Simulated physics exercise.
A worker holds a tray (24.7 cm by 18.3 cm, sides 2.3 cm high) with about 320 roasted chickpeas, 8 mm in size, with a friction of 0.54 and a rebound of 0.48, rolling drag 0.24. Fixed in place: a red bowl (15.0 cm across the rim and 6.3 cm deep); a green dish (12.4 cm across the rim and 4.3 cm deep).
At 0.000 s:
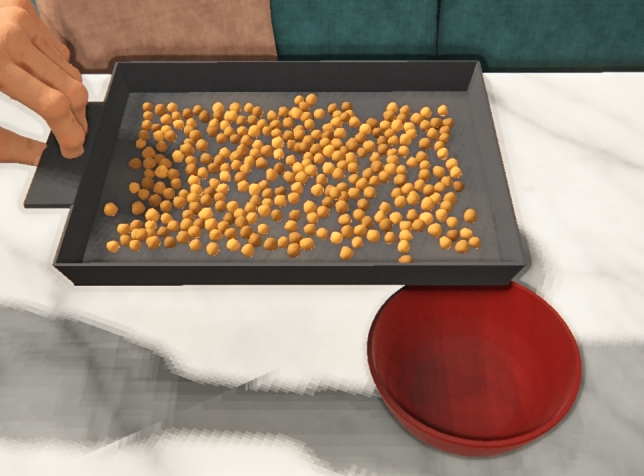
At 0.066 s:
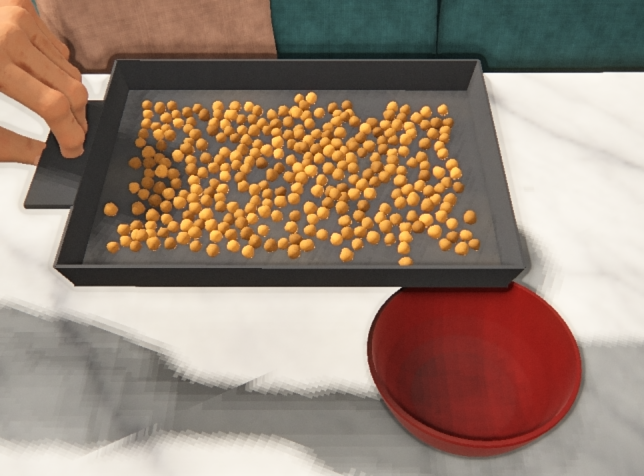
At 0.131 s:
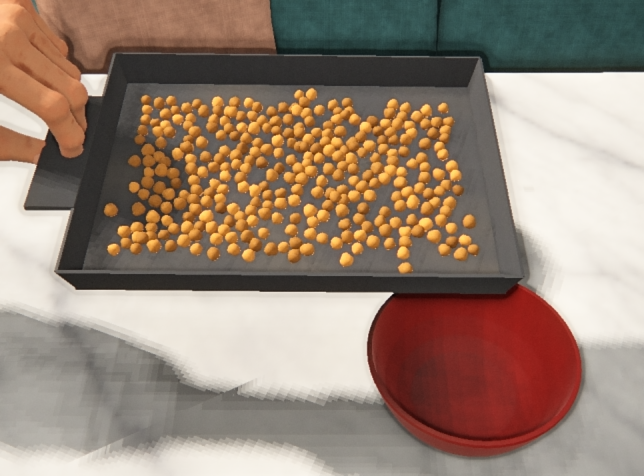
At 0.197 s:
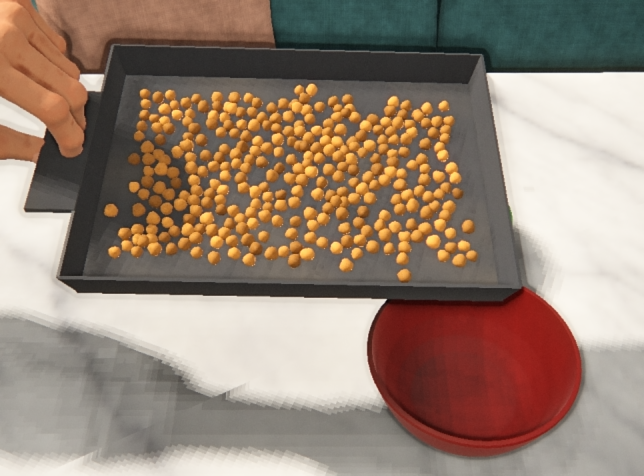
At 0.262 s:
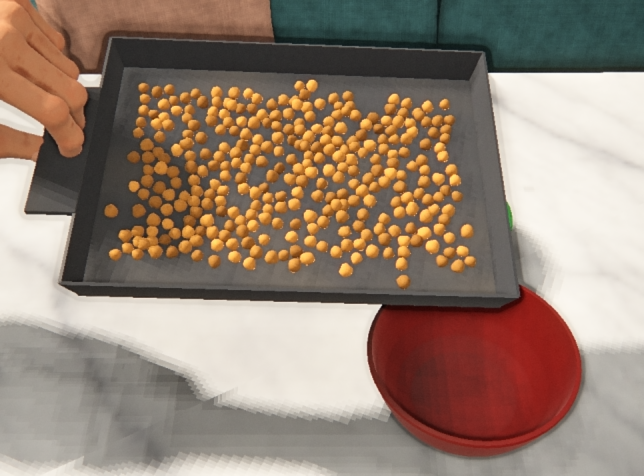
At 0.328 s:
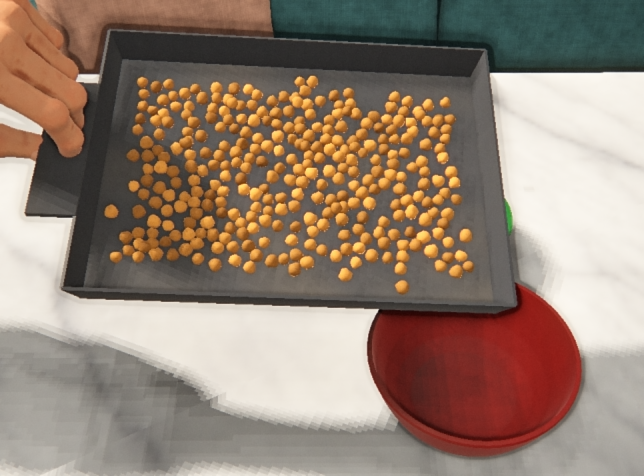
The video shows a hand gripping a dark tray of roasted chickpeas beside a red bowl, gradually tilting its front side downward while the chickpeas stay spread across it and a sliver of green appears behind the tray's right edge.
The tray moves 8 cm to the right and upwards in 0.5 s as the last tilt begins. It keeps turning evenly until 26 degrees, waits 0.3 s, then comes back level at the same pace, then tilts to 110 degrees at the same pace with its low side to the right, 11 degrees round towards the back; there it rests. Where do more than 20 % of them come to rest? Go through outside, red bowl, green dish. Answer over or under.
Outside everything: Over; in the red bowl: Over; in the green dish: Under.
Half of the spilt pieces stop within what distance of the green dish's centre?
About 10 cm.
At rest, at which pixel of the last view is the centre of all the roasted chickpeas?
At about (433, 374).
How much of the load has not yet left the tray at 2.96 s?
About 100 per cent.
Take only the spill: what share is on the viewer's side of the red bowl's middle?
Some 10 per cent.
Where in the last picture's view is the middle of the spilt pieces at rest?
Around (372, 308).
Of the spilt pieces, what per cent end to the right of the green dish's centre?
Roughly 0 per cent.
After 1.34 s, tilt 4 degrees; tray 100 %; middle of all pieces on or above the table near (315, 226).
Then, at 2.19 s, tilt 37 degrees; tray 100 %; middle of all pieces on or above the table near (453, 184).
After 2.96 s, tilt 80 degrees; tray 100 %; middle of all pieces on or above the table near (424, 225).
Then, at 3.71 s, tilt 110 degrees; outside 40 %, red bowl 60 %; middle of all pieces on or above the table near (426, 359).
By 4.1 s all is still; outside 40 %, green dish 0 %, tray 0 %, red bowl 60 %.
